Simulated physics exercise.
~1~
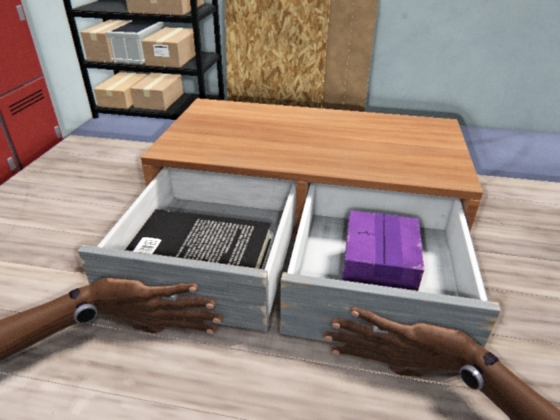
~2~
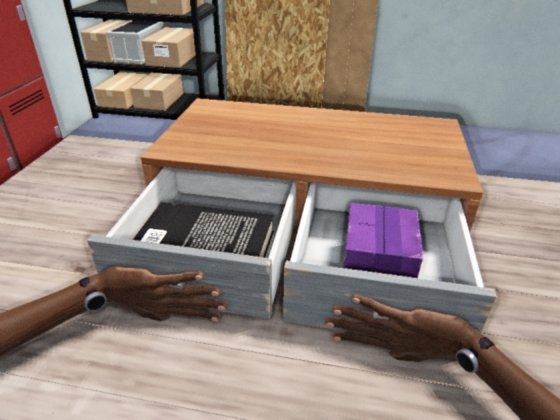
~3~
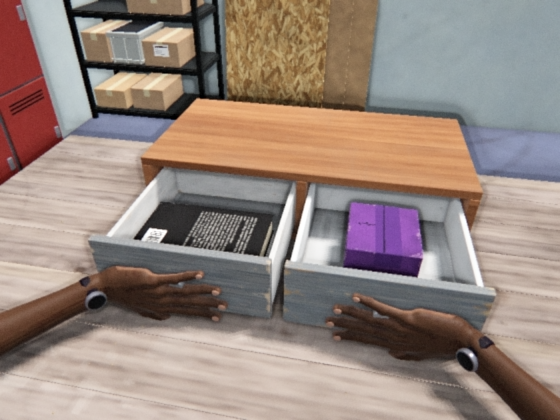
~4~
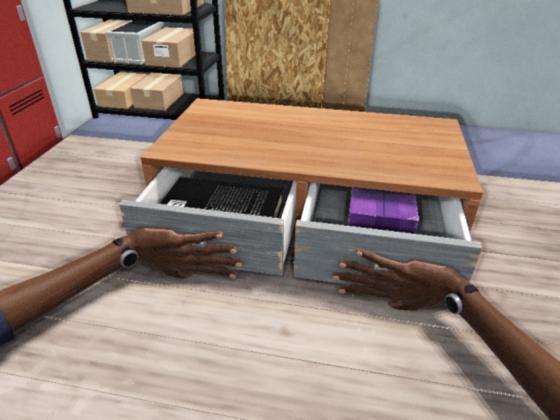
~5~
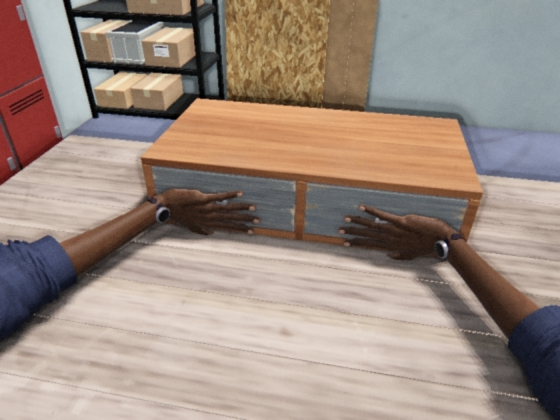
Two hands with dark watches rest against the gray fronts of two open drawers, seen from a first-person view over a pale wooden surface. The drawers sit side by side in a low, orange-brown wooden chest, with a black book in the left one and a purple box in the right. Behind are red lockers, a black shelf of cardboard boxes and a pale blue wall. The hands ease the drawers inward slightly, pause, then push both about halfway in. They keep pushing until the book and box disappear and both drawers sit flush, fully shut.
